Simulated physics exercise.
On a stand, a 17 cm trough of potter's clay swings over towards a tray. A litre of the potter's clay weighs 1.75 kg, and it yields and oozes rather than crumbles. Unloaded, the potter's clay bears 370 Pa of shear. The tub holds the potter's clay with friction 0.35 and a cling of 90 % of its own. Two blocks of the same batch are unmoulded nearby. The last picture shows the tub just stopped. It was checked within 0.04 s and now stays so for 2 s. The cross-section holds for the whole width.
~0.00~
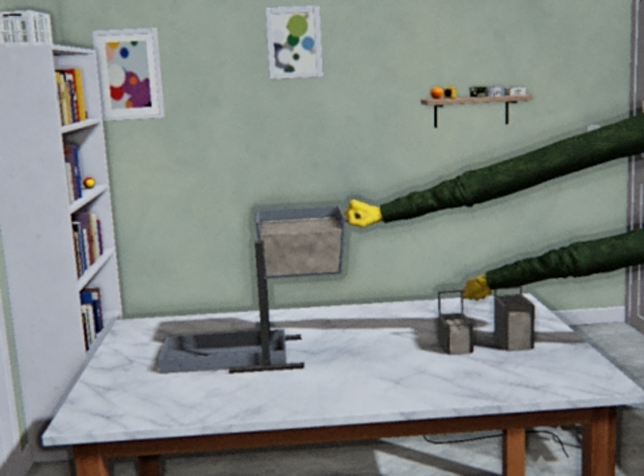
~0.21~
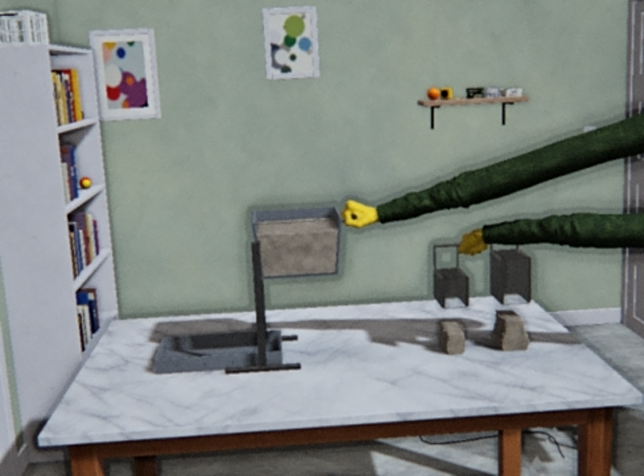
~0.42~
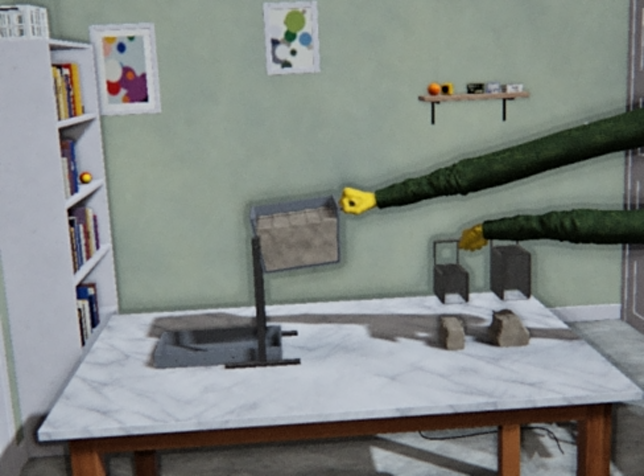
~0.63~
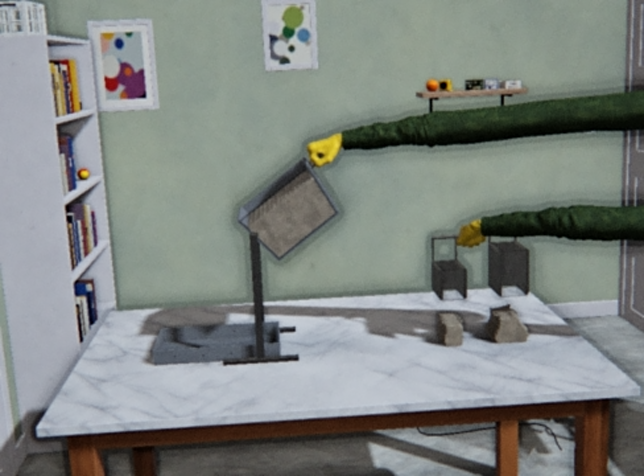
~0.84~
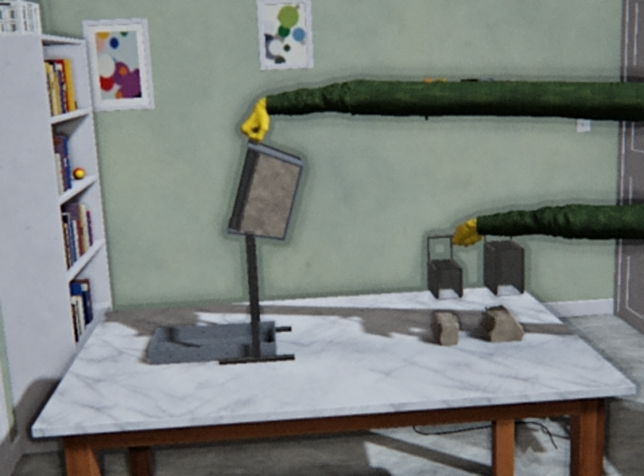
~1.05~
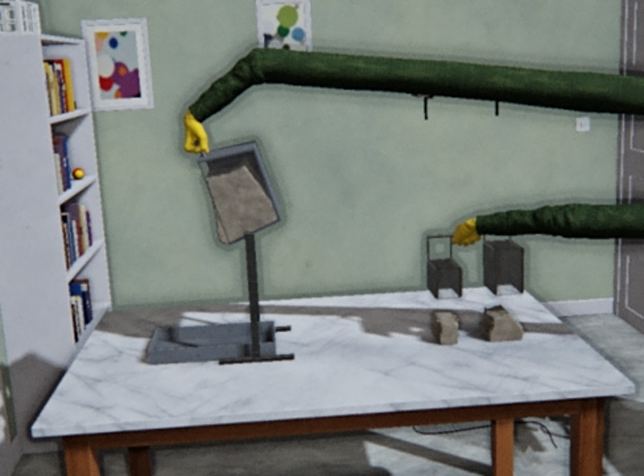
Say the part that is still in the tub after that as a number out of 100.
The part that is still in the tub after that is near 16 %.
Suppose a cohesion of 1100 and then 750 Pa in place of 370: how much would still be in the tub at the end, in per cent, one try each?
In that order: 16 %, 12 %.
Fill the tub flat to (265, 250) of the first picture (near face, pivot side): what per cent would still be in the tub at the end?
In that case some 30 per cent.
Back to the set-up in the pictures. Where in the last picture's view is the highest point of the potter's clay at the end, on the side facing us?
Around (271, 212).
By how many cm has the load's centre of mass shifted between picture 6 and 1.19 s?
Some 13 cm.
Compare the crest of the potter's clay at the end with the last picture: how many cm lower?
About 14 cm.
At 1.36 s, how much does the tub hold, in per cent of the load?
Some 22 per cent.
By 1.19 s, the tub is at 106 degrees and holds 37 %.
By 1.36 s, the tub is at 106 degrees and holds 21 %.
By 1.53 s, the tub is at 106 degrees and holds 17 %.
By 1.70 s, the tub is at 106 degrees and holds 16 %.
By 3.05 s, at the end, the tub is at 106 degrees and holds 16 %.
